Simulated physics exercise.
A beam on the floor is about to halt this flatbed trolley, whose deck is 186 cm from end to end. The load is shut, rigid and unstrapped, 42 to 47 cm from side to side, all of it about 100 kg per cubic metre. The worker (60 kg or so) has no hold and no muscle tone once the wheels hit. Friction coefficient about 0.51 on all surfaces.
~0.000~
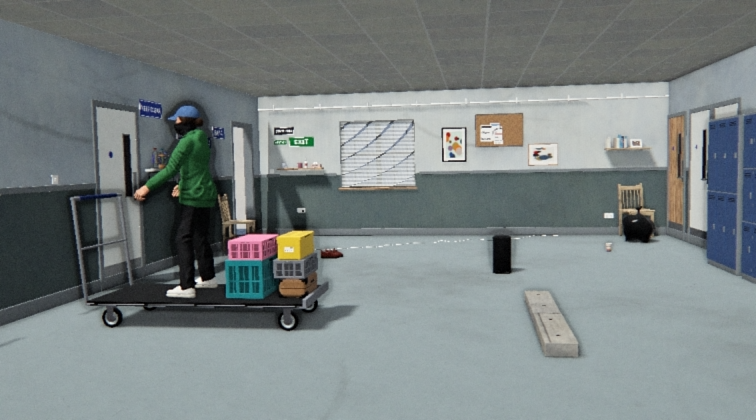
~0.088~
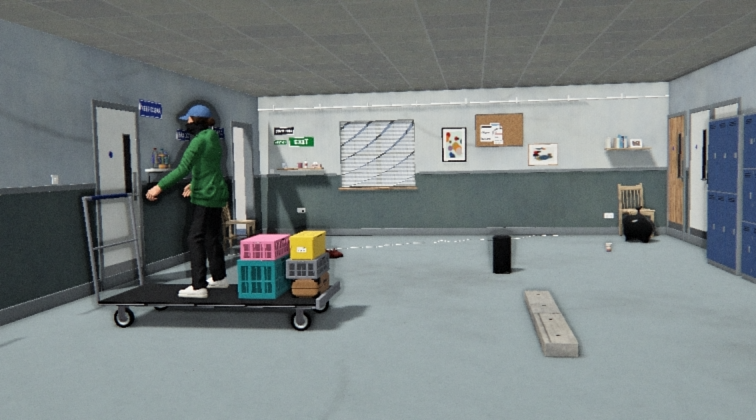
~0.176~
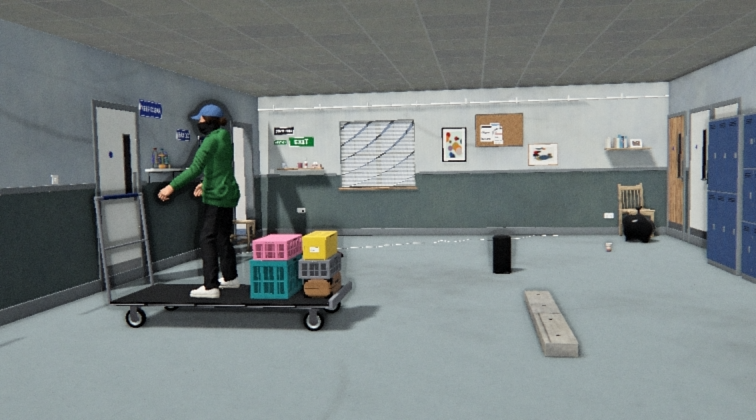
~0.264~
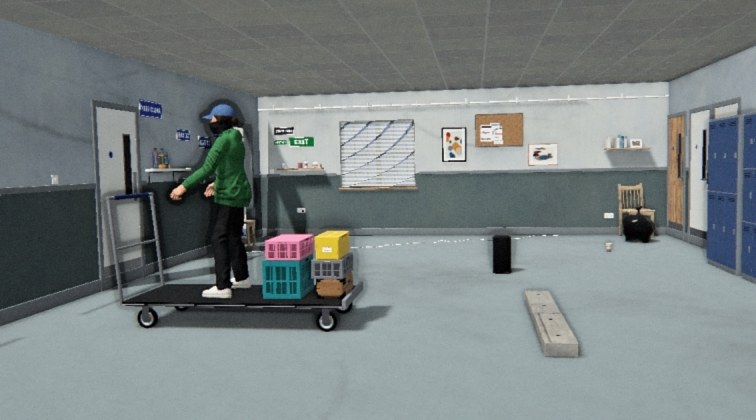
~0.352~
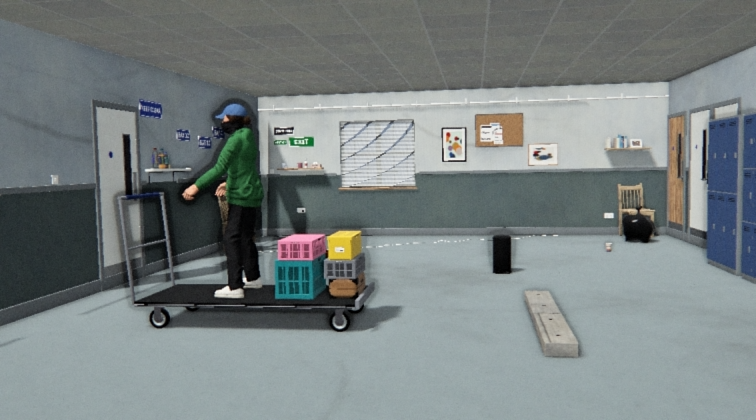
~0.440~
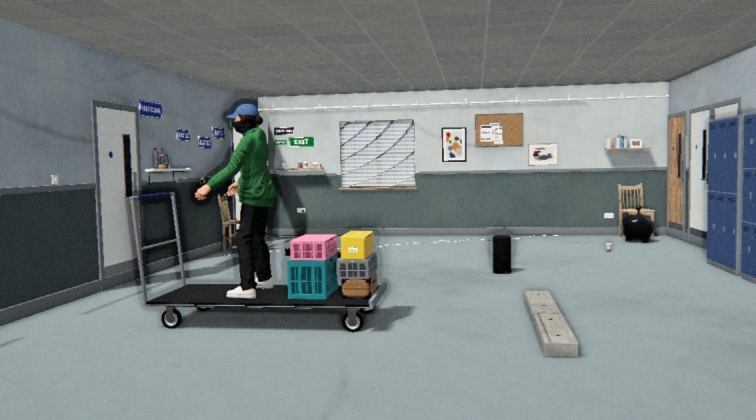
A person in a blue cap, green top and black trousers stands on a black flatbed trolley at the left of a grey room with blue lockers, seen side-on from a still camera. Pink, teal, yellow and grey crates sit stacked at the trolley's right end, while a pale beam lies on the floor to the right. The trolley rolls steadily rightward a short way, the rider's arms held out toward its upright handle, then lowering slightly.
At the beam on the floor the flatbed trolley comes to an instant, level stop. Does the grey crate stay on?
In the end the grey crate comes off.
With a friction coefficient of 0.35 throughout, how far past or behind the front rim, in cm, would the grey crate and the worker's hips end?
In that case grey 30 past, hips 60 behind.
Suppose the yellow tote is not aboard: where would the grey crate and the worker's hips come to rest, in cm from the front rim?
Then grey 30 past, hips 90 behind.
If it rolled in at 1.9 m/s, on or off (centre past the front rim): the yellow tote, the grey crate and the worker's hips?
Then yellow off, grey off, hips off.
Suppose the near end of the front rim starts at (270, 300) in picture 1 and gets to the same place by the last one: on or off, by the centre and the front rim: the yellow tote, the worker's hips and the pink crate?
Then yellow off, hips off, pink off.
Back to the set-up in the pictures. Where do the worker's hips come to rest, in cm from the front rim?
Some 90 cm behind it.
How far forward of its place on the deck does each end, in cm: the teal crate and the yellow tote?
Teal 15, yellow 50.
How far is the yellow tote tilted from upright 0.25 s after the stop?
Roughly 20° from upright.
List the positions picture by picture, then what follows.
In the first picture, grey crate (296, 265), yellow tote (296, 245), rim corner (305, 304); 187 cm still to roll.
In the second picture, grey crate (309, 265), yellow tote (308, 245), rim corner (318, 304); 176 cm still to roll.
In the third picture, grey crate (321, 265), yellow tote (321, 245), rim corner (331, 304); 166 cm still to roll.
In the fourth picture, grey crate (333, 265), yellow tote (333, 245), rim corner (344, 304); 155 cm still to roll.
In the fifth picture, grey crate (345, 265), yellow tote (345, 245), rim corner (357, 304); 144 cm still to roll.
In the sixth picture, grey crate (358, 265), yellow tote (358, 245), rim corner (371, 305); 134 cm still to roll. Speed about 1.2 m/s.
The wheels strike at 1.55 s.
After 2.10 s the grey crate is 7 cm past the rim, tilted 85°, near (552, 279) in the last picture's view.
After 2.55 s the grey crate is 11 cm past the rim, tilted 95°, near (558, 296) in the last picture's view.
When all is still (3.2 s), past the rim, yellow tote and grey crate; behind it, teal crate, brown suitcase, pink crate and the worker's hips.
